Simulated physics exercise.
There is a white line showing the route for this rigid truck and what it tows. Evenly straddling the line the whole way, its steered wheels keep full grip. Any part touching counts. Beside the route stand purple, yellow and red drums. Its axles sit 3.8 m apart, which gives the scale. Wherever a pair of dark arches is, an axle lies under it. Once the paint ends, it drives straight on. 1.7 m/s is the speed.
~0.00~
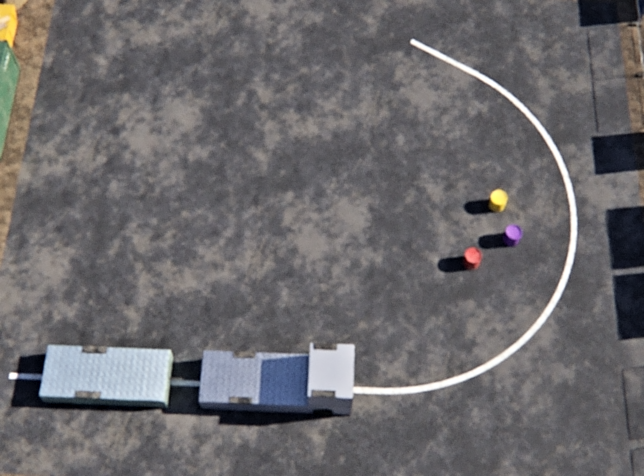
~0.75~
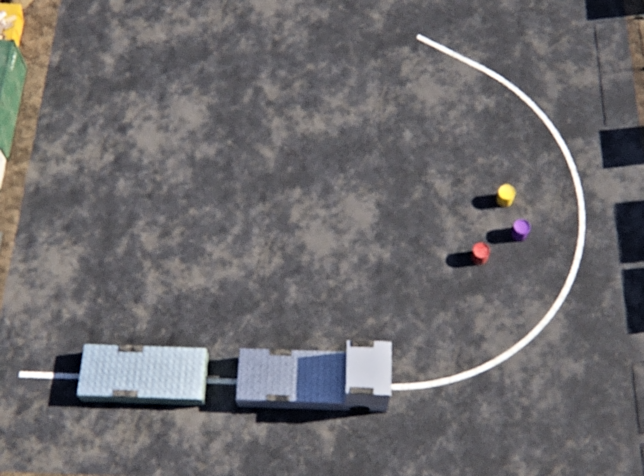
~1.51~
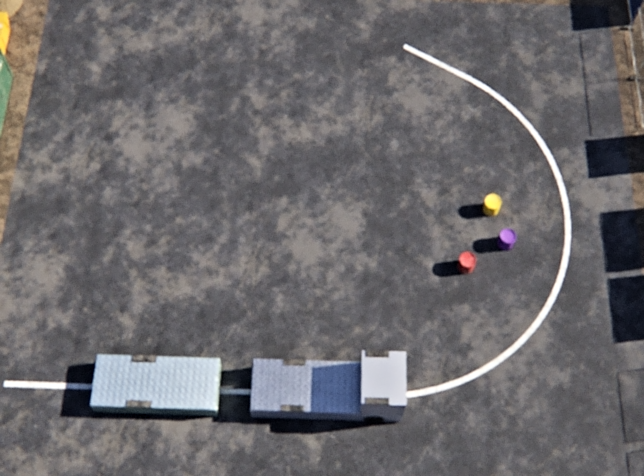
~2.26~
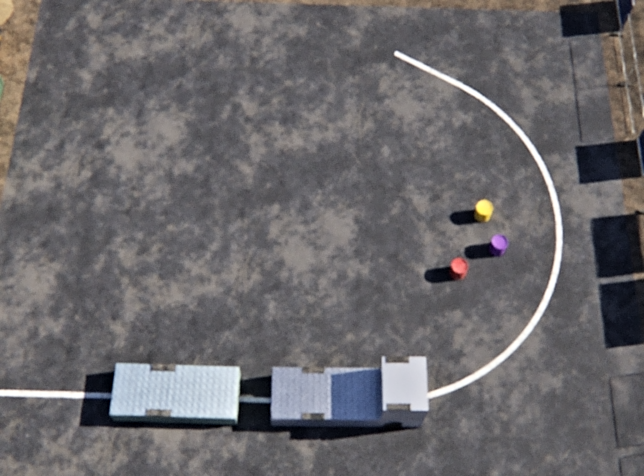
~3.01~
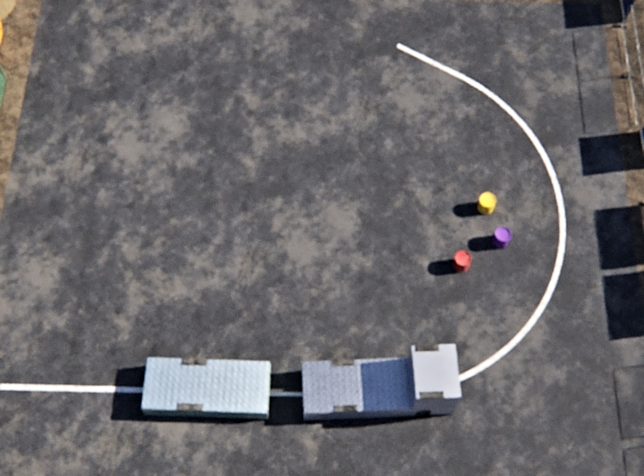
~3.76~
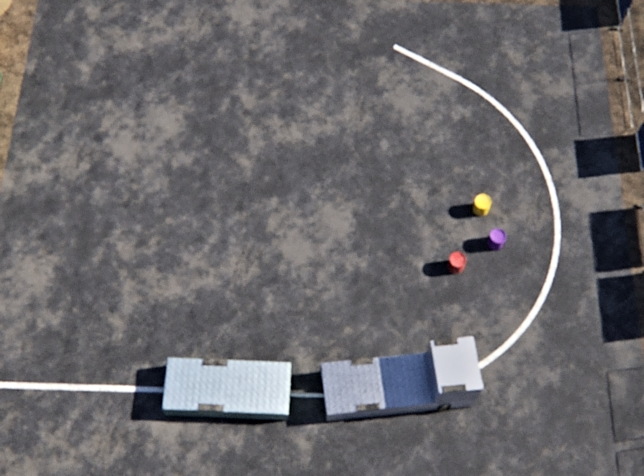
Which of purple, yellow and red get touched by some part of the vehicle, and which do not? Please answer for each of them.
Purple: Touched; yellow: Not touched; red: Not touched.
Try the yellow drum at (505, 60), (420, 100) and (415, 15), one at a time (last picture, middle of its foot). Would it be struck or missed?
In the first spot it is left alone, in the second contacted, and in the third left alone.
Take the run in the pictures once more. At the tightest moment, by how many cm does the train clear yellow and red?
Yellow keeps 40 to spare, while red keeps 110.
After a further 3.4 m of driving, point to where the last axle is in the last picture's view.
Roughly at (284, 386).
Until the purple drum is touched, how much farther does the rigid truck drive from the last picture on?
Distance to contact: Approx. 18.0 m.
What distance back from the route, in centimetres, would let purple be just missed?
For purple, it's 40.
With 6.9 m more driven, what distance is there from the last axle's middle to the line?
Roughly 40 centimetres.
By 14.4 s, the last axle is at (509, 283) of the last picture, 175 cm off the line; the trailer has hit purple; red has been passed with 115 cm to spare.
By 14.5 s, the last axle is at (510, 282) of the last picture, 175 cm off the line.
By 18.1 s, the last axle is at (524, 196) of the last picture, 195 cm off the line; yellow has been passed with 45 cm to spare.
By 27.6 s, the last axle is at (346, 16) of the last picture, 40 cm off the line; 1 of 3 struck in all.
